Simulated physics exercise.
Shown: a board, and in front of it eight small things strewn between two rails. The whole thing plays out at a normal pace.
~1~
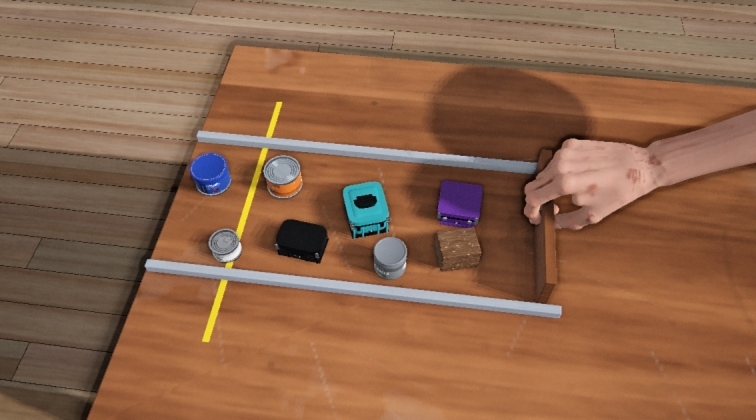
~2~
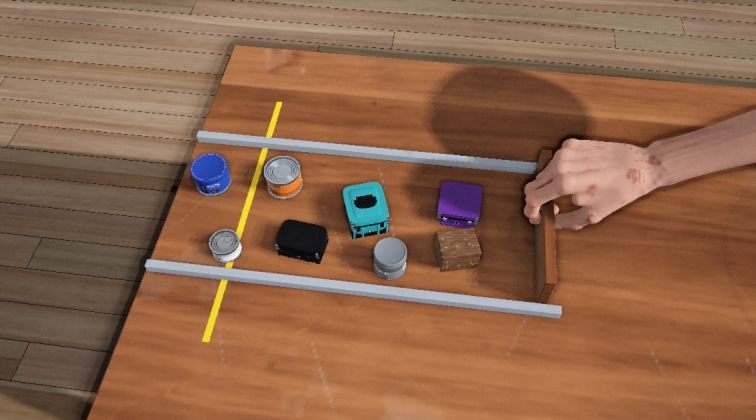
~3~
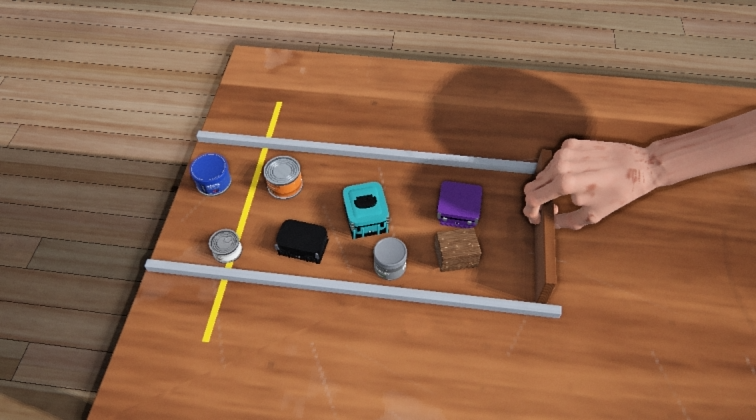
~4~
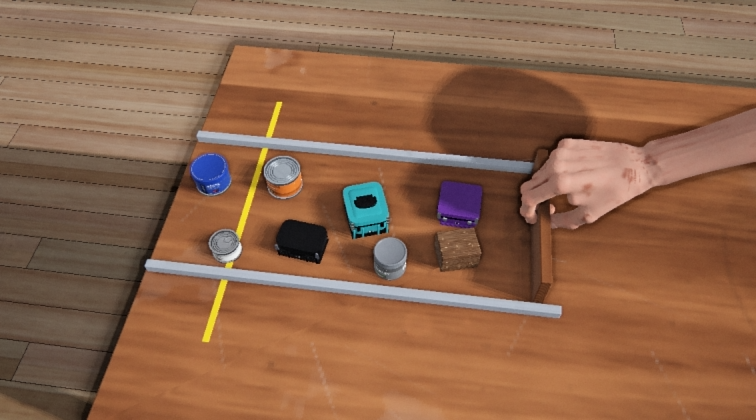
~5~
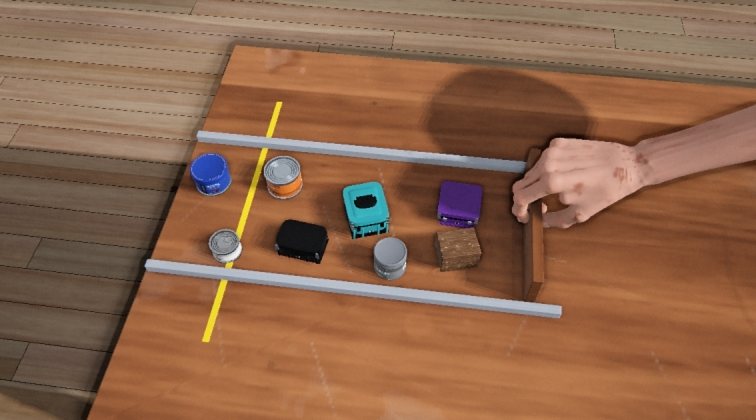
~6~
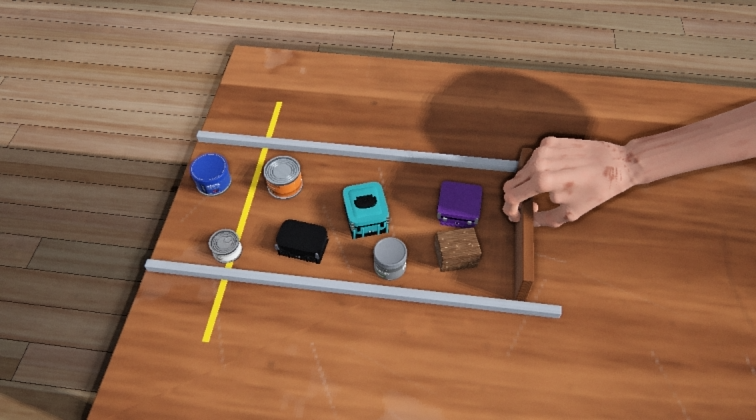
A hand sliding a wooden board slightly left between two rails, with eight small tins, cases and other objects sitting still.
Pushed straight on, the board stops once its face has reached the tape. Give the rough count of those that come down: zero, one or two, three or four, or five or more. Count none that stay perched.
One to two lost.
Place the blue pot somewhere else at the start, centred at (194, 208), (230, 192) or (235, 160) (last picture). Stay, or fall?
Taking each place in turn, the object ends up off; ends up off; ends up off.
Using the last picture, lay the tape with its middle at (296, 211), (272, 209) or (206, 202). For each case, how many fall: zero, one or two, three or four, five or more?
For each place: Zero; zero; 3 or 4.
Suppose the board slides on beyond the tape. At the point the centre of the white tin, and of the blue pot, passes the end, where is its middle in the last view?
At (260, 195) for the white tin; at (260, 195) for the blue pot.
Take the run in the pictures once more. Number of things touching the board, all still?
That would be 3 of them.
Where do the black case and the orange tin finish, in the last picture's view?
You'll see the black case at (175, 236), with the orange tin at (208, 154).
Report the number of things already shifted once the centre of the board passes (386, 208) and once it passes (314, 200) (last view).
Tally: 4; 7.
Soon after, none off yet; blue pot at rest near (211, 175); white tin at rest near (226, 246); orange tin at rest near (284, 178).
In the end, the number that fall off is one or two; gone, white tin and blue pot.
